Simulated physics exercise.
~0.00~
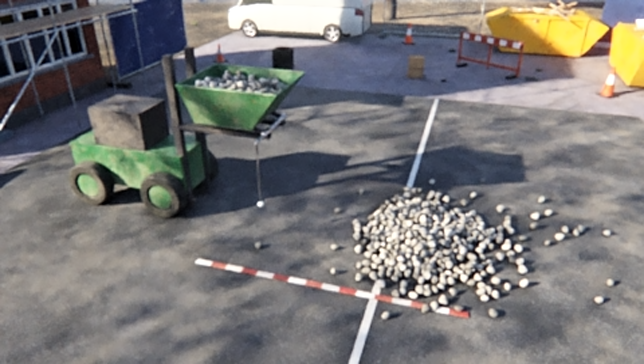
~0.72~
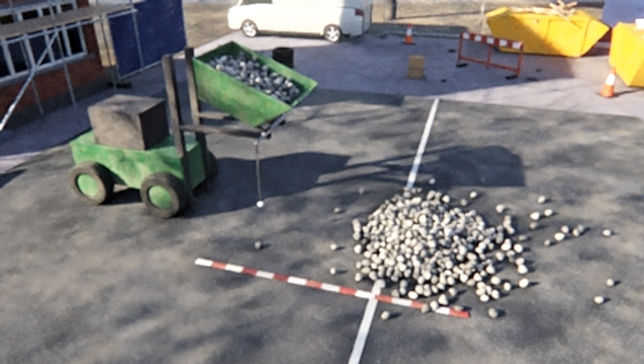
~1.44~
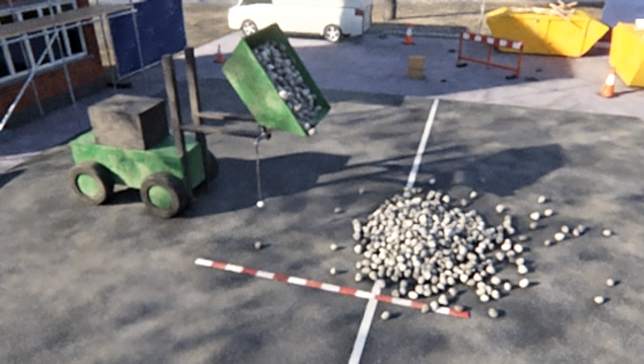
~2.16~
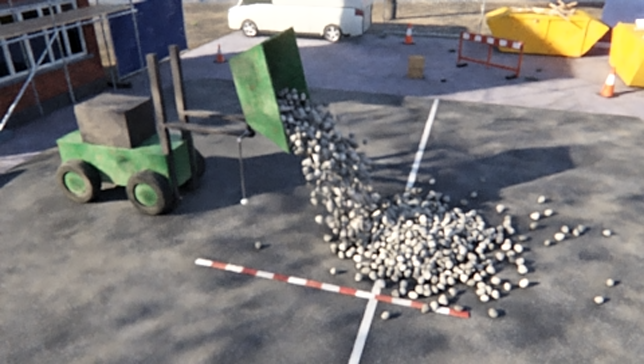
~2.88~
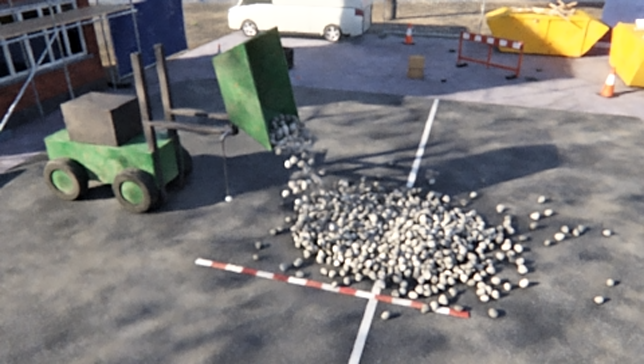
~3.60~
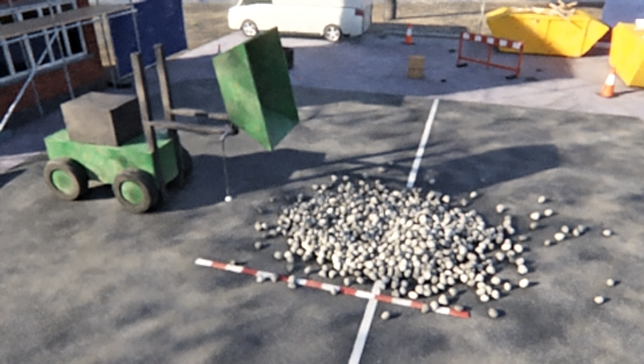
In a paved yard, a green forklift tipped its skip steeply and poured pale stones beside an earlier heap as it backed away to the left, leaving the skip empty and one wider pile, with the new stones mostly left of the painted white line.
